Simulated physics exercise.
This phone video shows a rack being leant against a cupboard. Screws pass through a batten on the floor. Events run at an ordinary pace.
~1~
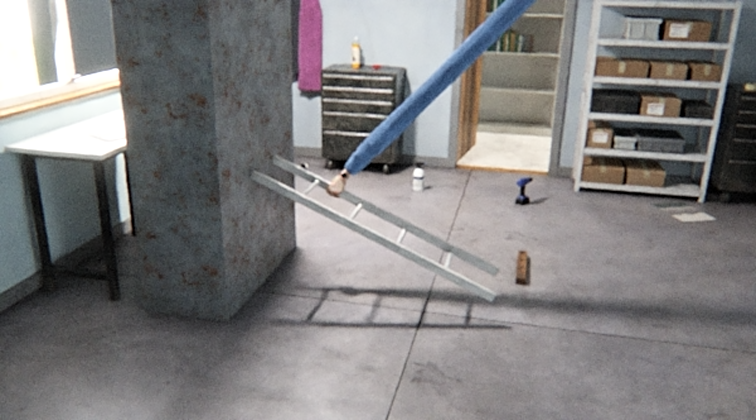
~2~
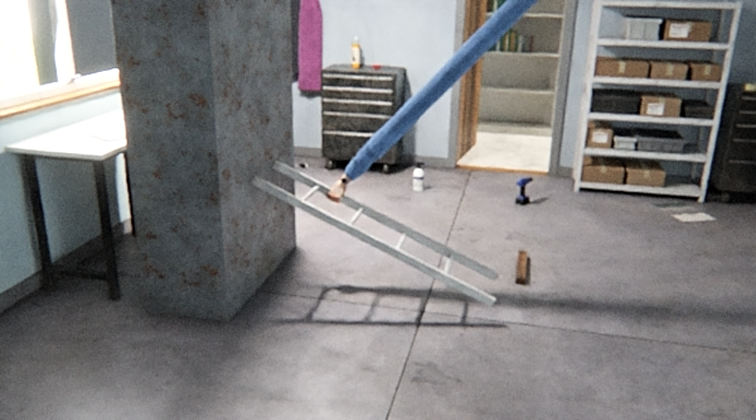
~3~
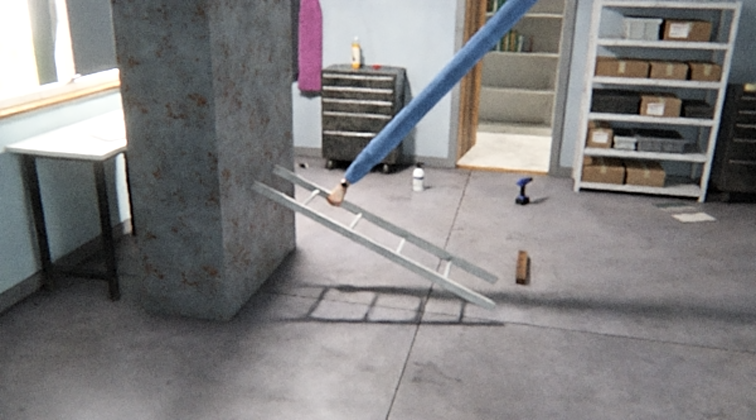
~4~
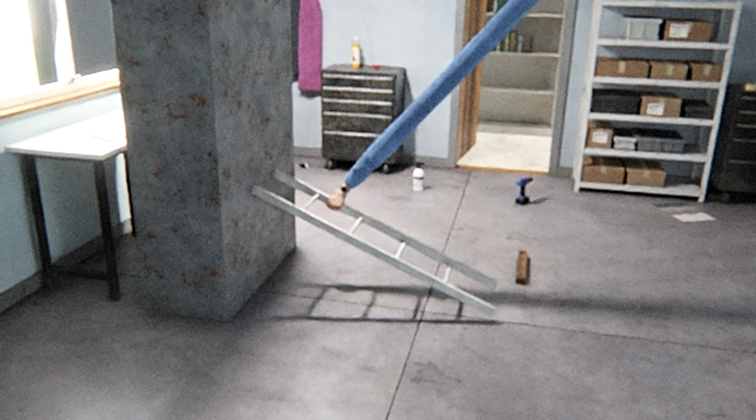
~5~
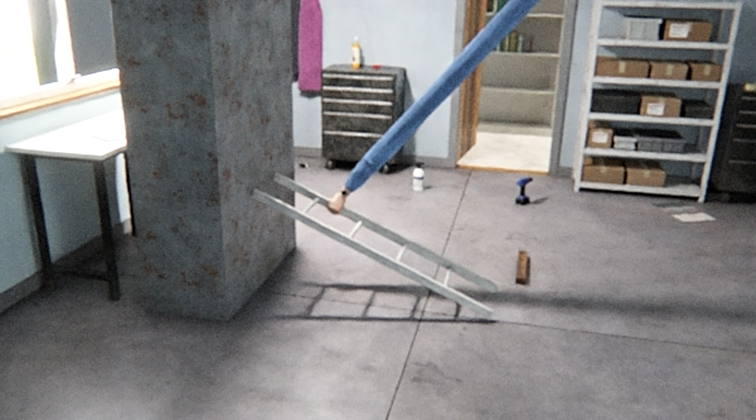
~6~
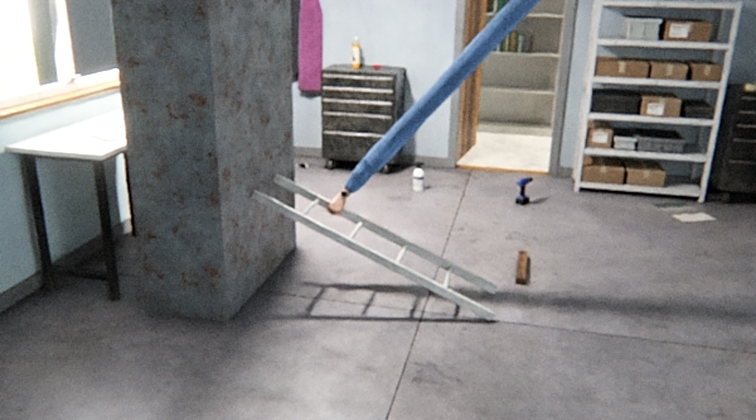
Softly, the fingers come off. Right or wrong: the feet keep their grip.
Wrong.
Then, 0.28 s after the last picture, white rack tipped 12° from how it was near (386, 268).
At rest, the white rack gives way at the feet, near (389, 290).
